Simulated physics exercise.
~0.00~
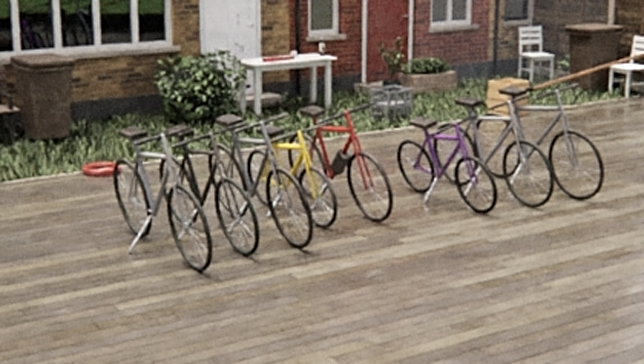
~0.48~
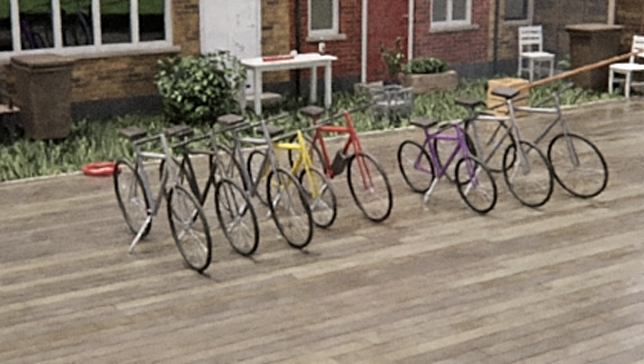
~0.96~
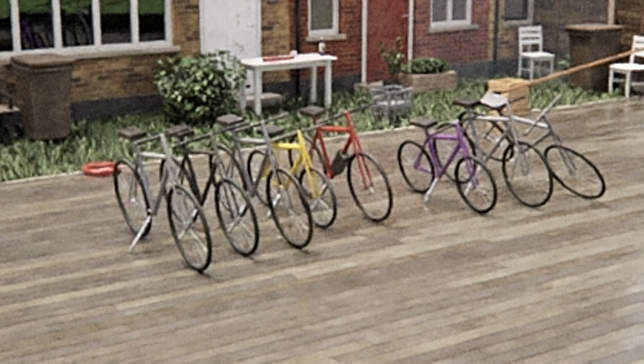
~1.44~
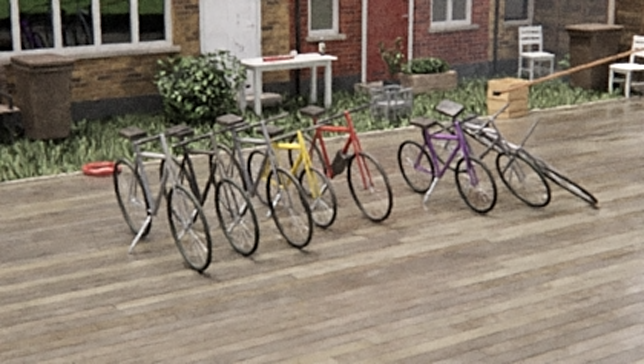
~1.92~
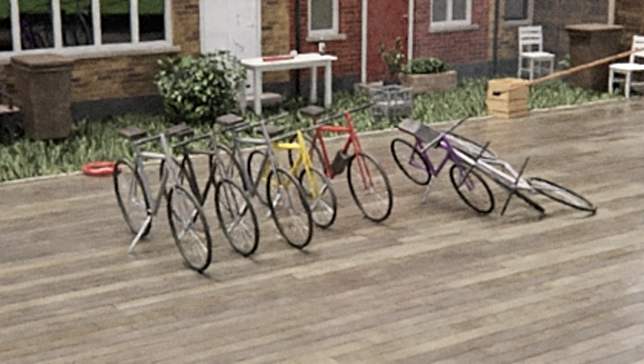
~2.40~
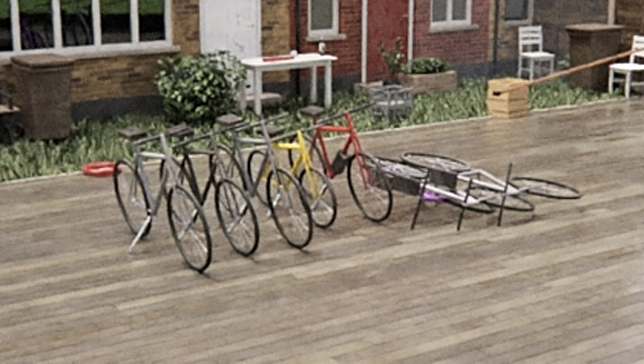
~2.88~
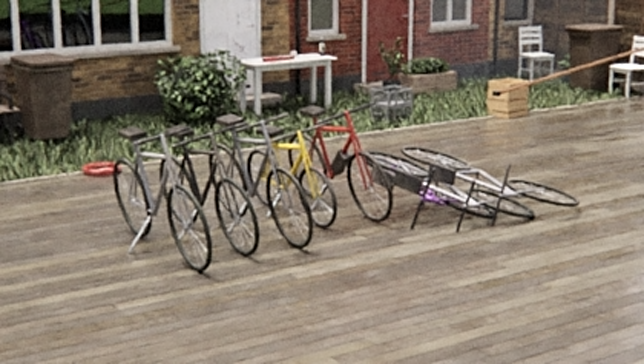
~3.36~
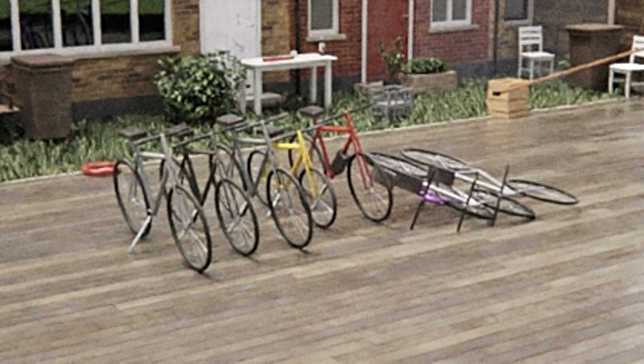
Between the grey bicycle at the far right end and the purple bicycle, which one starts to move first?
The grey bicycle at the far right end starts to move first. The purple bicycle starts tipping only later, when the grey one is already well over.
